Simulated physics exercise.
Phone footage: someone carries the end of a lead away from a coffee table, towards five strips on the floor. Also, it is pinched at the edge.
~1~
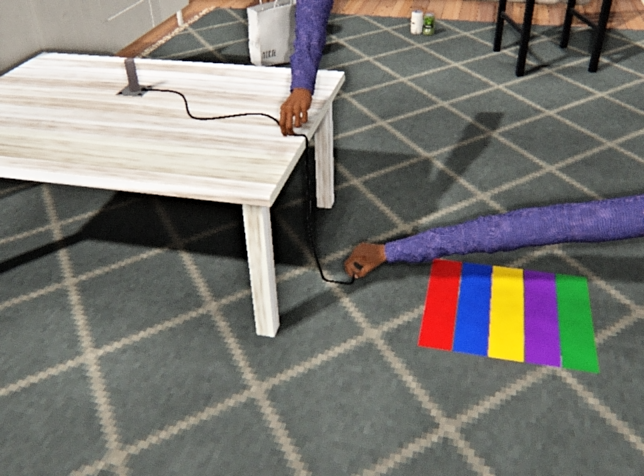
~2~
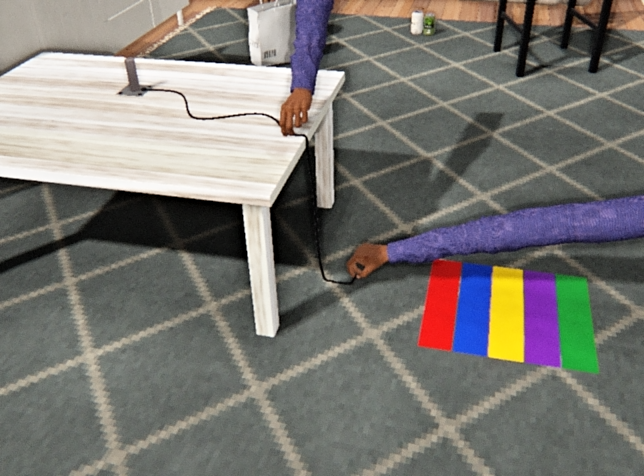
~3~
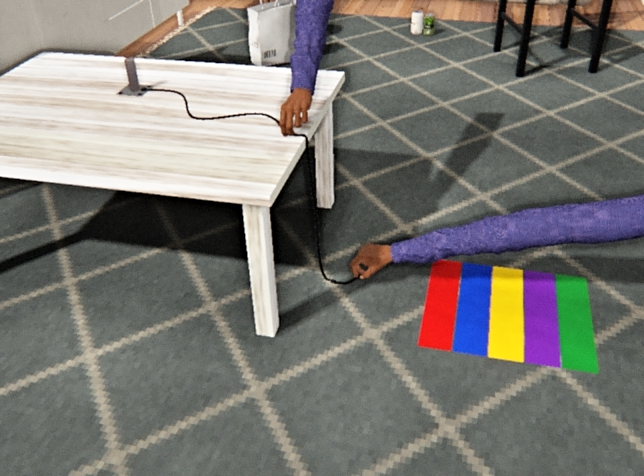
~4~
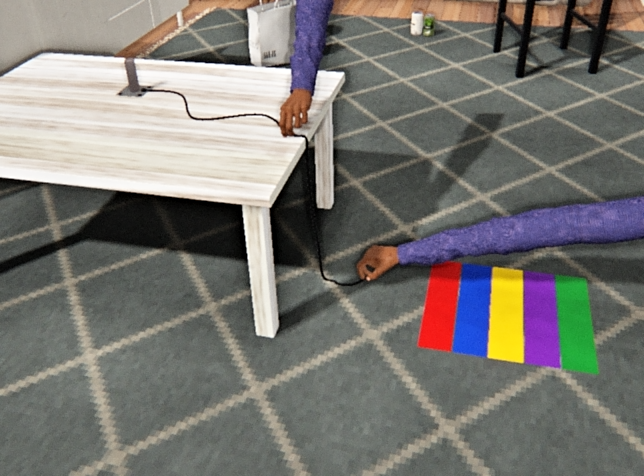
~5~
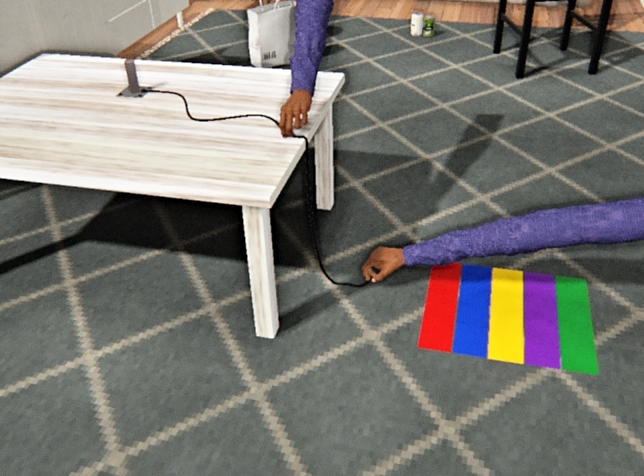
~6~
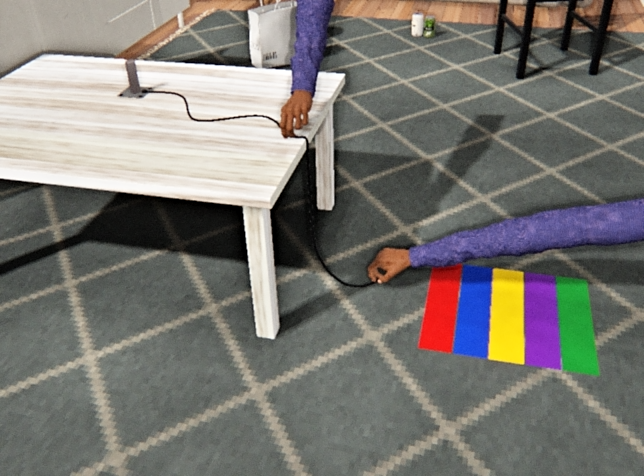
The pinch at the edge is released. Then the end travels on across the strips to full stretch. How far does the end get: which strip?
As far as the yellow strip.
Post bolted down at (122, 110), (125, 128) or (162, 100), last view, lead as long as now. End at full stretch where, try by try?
Roughly (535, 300), (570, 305) and (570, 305), try by try.
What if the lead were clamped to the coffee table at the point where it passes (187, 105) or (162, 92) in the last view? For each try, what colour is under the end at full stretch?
The first attempt gives yellow; the other gives yellow.
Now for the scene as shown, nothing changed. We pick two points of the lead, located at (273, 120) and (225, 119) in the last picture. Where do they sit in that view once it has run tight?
The first lands at (301, 126), while the second lands at (255, 117).
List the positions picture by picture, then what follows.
End (354, 275); red (437, 330); blue (472, 335); yellow (506, 340); purple (542, 346); green (579, 351), in the first frame.
End (356, 275); lead through (172, 91) (191, 115) (260, 114) (303, 137) (315, 205) (320, 264), in the second frame.
End (359, 276), in the third frame.
End (366, 277); lead through (172, 92) (190, 116) (259, 115) (303, 138) (312, 205) (321, 265), in the fourth frame.
End (371, 279), in the fifth frame.
End (377, 280); lead through (172, 93) (191, 117) (260, 116) (304, 139) (311, 206) (325, 266), in the sixth frame.
A little later, end near (462, 291); over blue.
Next, end near (497, 296); over yellow.
When it is tight, end near (517, 299); over yellow. Over yellow.
